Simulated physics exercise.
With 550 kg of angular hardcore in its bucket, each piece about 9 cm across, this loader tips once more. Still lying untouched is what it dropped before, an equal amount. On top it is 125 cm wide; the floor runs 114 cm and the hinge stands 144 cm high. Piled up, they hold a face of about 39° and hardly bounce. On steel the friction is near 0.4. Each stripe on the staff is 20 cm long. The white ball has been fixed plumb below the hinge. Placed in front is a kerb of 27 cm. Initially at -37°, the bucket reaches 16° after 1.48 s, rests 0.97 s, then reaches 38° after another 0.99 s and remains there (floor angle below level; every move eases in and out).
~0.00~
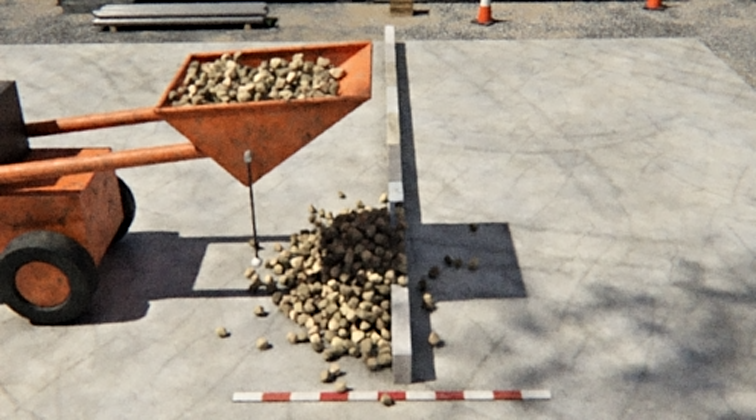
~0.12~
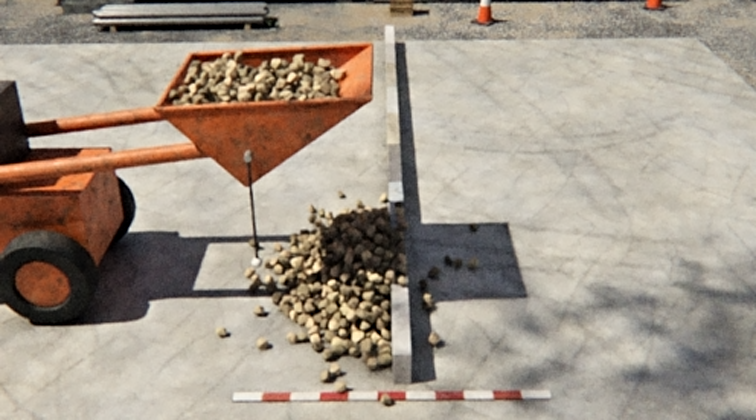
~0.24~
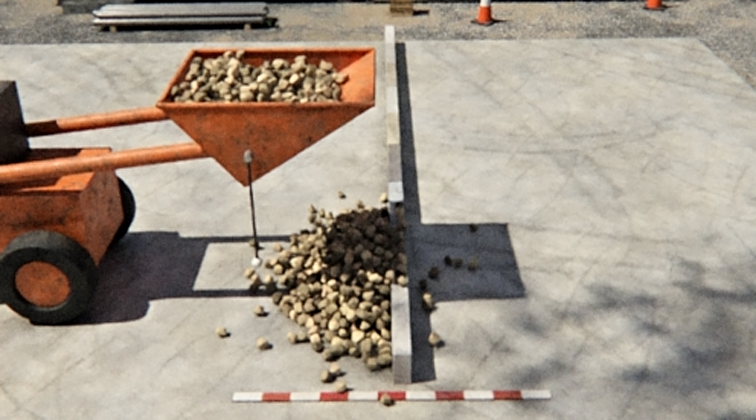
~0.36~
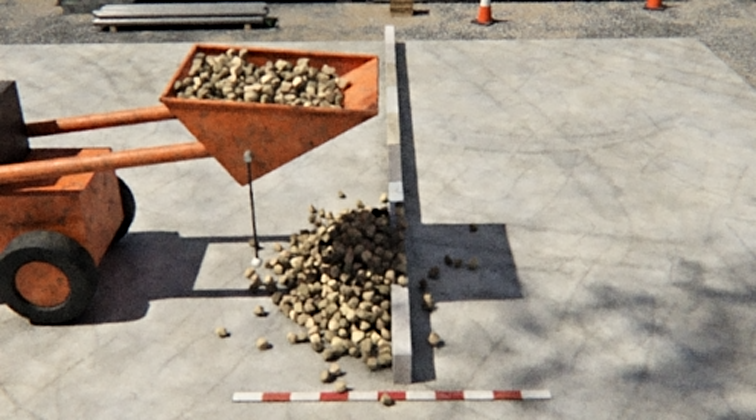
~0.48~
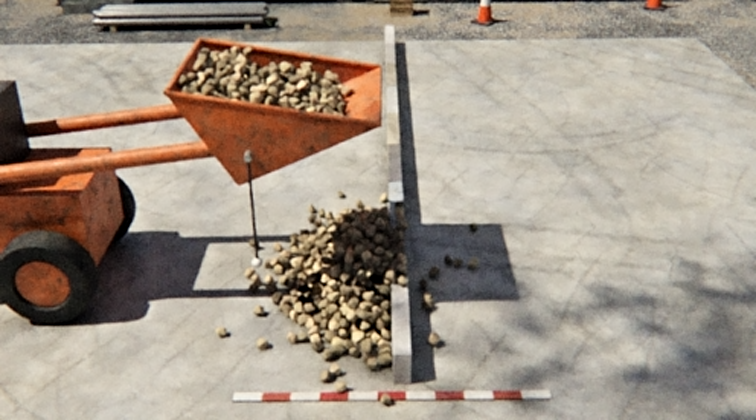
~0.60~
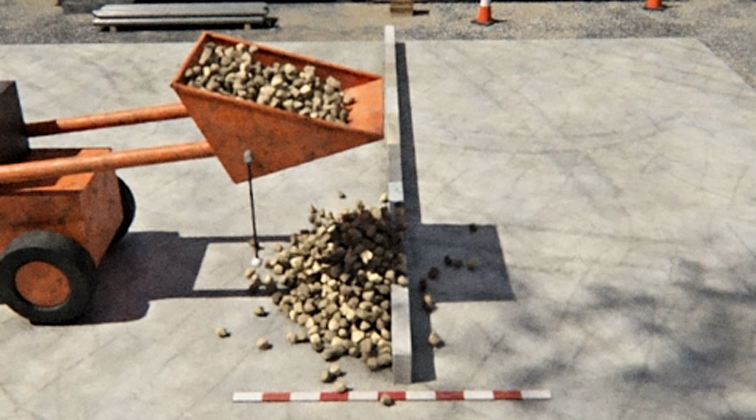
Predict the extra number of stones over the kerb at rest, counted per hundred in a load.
About 49 more per hundred stones.
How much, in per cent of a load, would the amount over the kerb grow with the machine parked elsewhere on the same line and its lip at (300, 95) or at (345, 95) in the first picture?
Around 0 and 15 percent respectively.
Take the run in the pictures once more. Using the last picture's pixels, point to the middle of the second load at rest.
They end up centred around (399, 257).
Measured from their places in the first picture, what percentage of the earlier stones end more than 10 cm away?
Roughly 0 % of them.
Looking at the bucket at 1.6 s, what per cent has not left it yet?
It keeps some 100 percent of its load.
After 1.1 s the floor is at 8°; in per cent of one load, 100 in the bucket, 98 on this side of the kerb, 2 over the kerb; the foremost stones are at (448, 276).
After 1.6 s the floor is at 16°; in per cent of one load, 100 in the bucket, 98 on this side of the kerb, 2 over the kerb; the foremost stones are at (448, 276).
After 3.9 s the floor is at 38°; in per cent of one load, 12 in the bucket, 156 on this side of the kerb, 32 over the kerb; the foremost stones are at (503, 266).
After 6.8 s the floor is at 38°; in per cent of one load, 0 in the bucket, 150 on this side of the kerb, 50 over the kerb; the foremost stones are at (527, 271). Net gain over the kerb, 49.
